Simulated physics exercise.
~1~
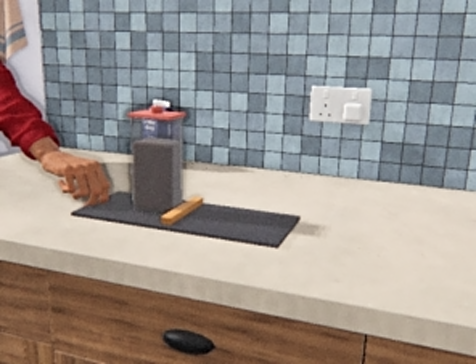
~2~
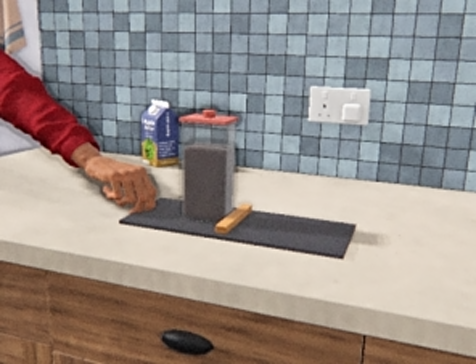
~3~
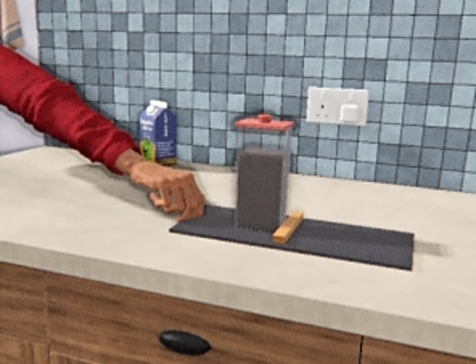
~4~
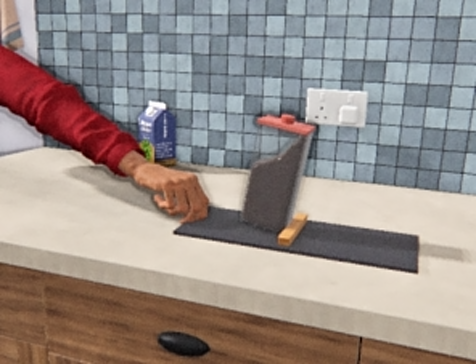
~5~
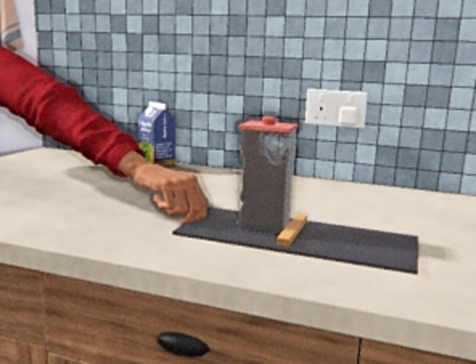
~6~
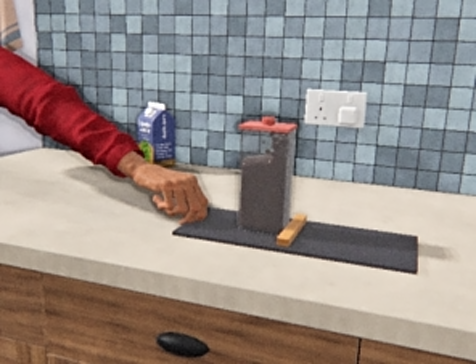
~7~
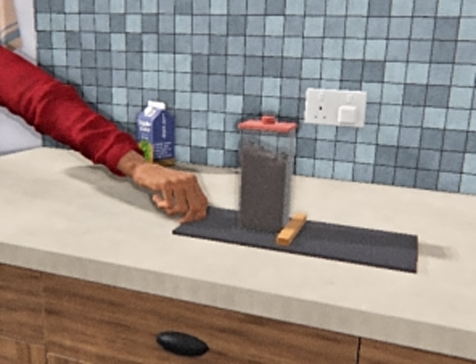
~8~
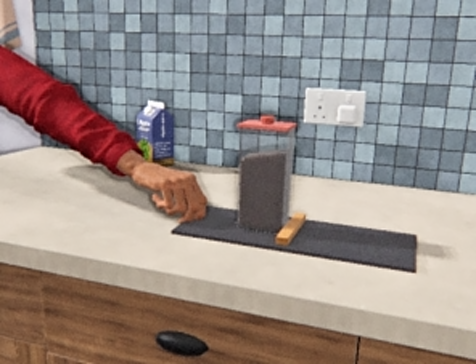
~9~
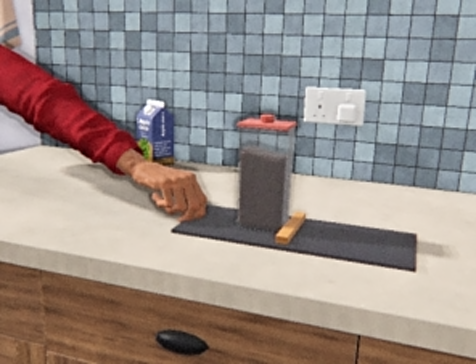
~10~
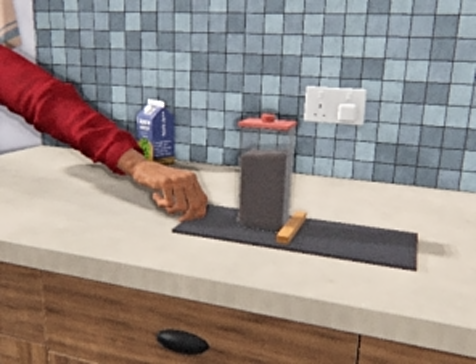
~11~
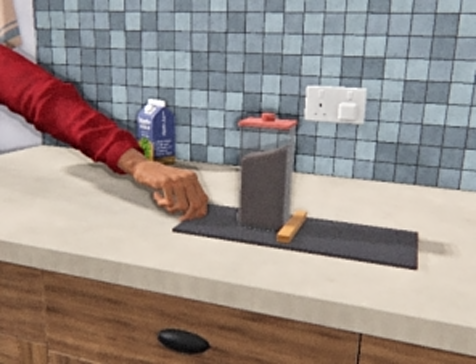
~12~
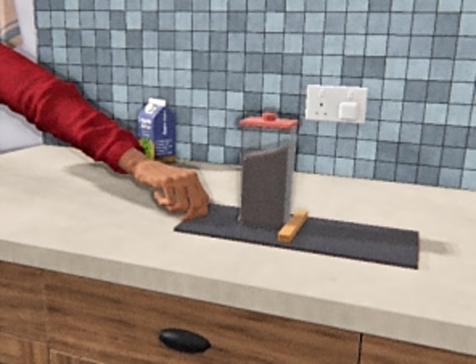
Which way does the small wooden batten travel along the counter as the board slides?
The batten travels to the right along with the dark board, until the board stops.
